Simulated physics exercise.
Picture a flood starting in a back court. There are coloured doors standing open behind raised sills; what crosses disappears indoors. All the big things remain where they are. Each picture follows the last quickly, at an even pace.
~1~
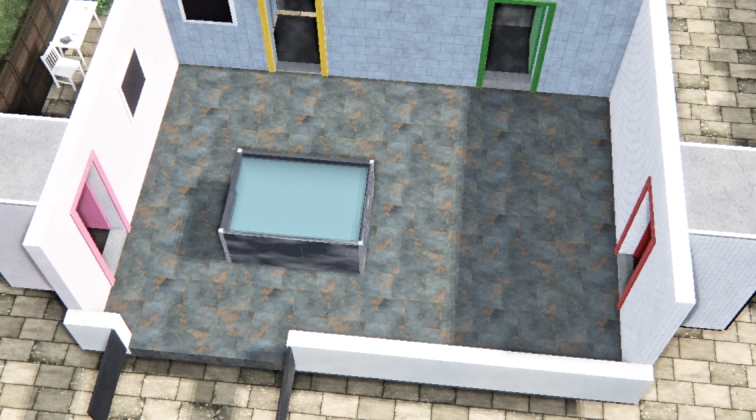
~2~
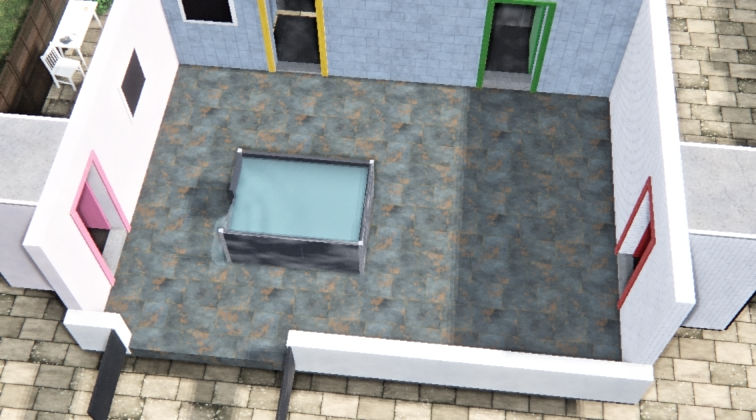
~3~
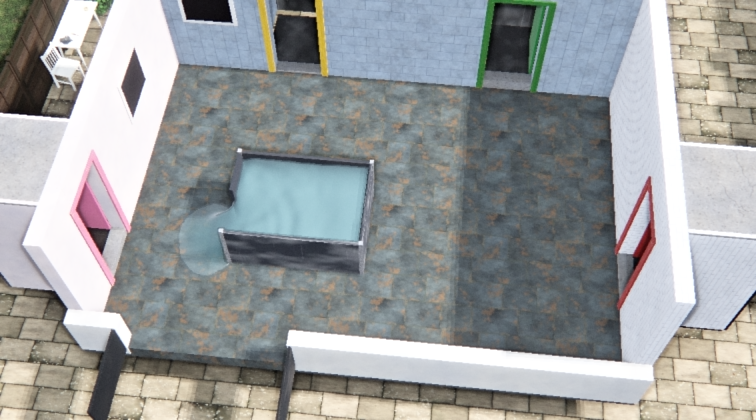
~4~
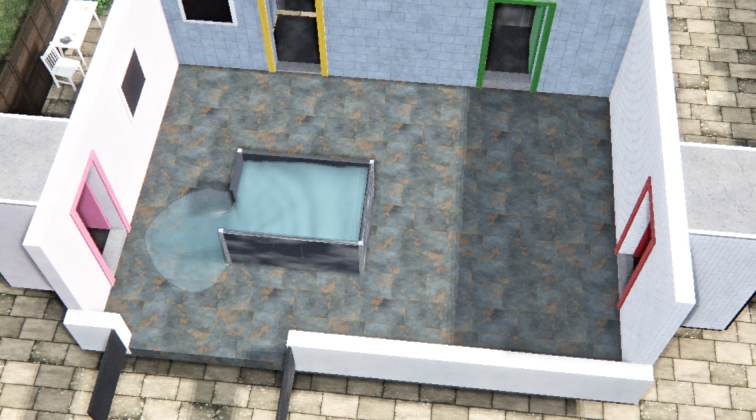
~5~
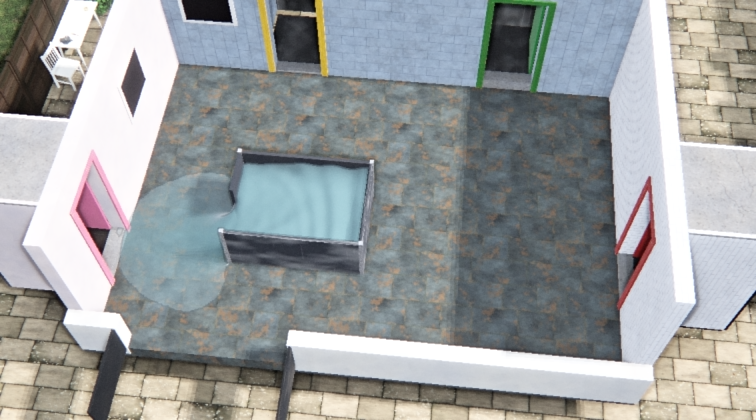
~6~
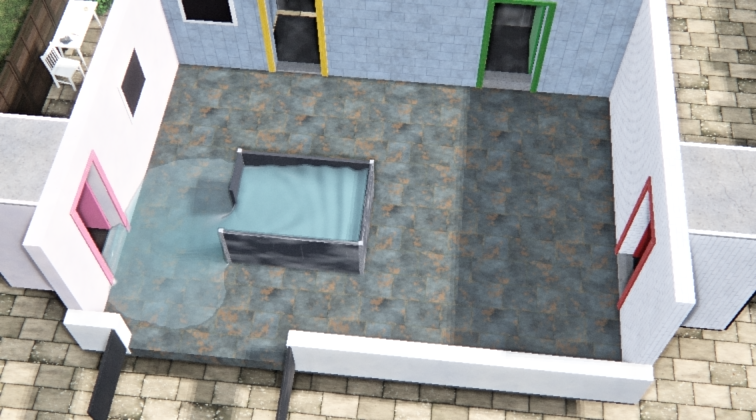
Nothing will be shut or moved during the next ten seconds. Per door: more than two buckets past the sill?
Green door at or under, pink door over, red door at or under, yellow door over.
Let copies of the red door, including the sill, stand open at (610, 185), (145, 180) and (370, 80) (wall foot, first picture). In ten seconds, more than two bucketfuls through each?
Door by door: Ends up below, ends up above, ends up below.
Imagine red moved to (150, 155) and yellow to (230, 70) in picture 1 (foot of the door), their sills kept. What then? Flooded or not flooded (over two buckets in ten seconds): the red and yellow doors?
Short version: The red one tops the limit and the yellow one tops the limit.
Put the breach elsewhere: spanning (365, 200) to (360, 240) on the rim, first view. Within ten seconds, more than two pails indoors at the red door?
Red door exceeds the limit.
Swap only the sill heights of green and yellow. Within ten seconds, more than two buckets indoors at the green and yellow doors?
Green: Below the mark; yellow: Below the mark.
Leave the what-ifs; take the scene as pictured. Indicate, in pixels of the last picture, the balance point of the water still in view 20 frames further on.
The water's middle lies around (242, 212).
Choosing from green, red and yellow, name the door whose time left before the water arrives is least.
It's the yellow-painted one.
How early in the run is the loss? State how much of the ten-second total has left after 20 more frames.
I'd put it near 50 in a hundred.
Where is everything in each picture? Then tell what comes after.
The open tank at (299, 199) is whole and still, in the first frame.
Water pours out at (233, 229) and has run to (224, 264), in the second frame.
Water pours out at (234, 231) and has run to (188, 223), in the third frame.
Water pours out at (234, 232) and has run to (149, 235), in the fourth frame.
Water pours out at (234, 232) and has run to (120, 261), in the fifth frame.
The front is at (109, 296), out from the gap at (234, 232), in the sixth frame.
A moment on, water covers 15 % of the floor; the green door not reached, the pink door far over two buckets in, the red door not reached, the yellow door not reached.
Next, water covers 20 % of the floor; the green door not reached, the pink door far over two buckets in, the red door not reached, the yellow door not reached.
Then, water covers 35 % of the floor; the green door not reached, the pink door far over two buckets in, the red door not reached, the yellow door under two buckets in.
Later, water covers 65 % of the floor; the green door wet at the sill, nothing in, the pink door far over two buckets in, the red door not reached, the yellow door over two buckets in.
In the end, water covers 90 % of the floor; the green door wet at the sill, nothing in, the pink door far over two buckets in, the red door wet at the sill, nothing in, the yellow door over two buckets in.
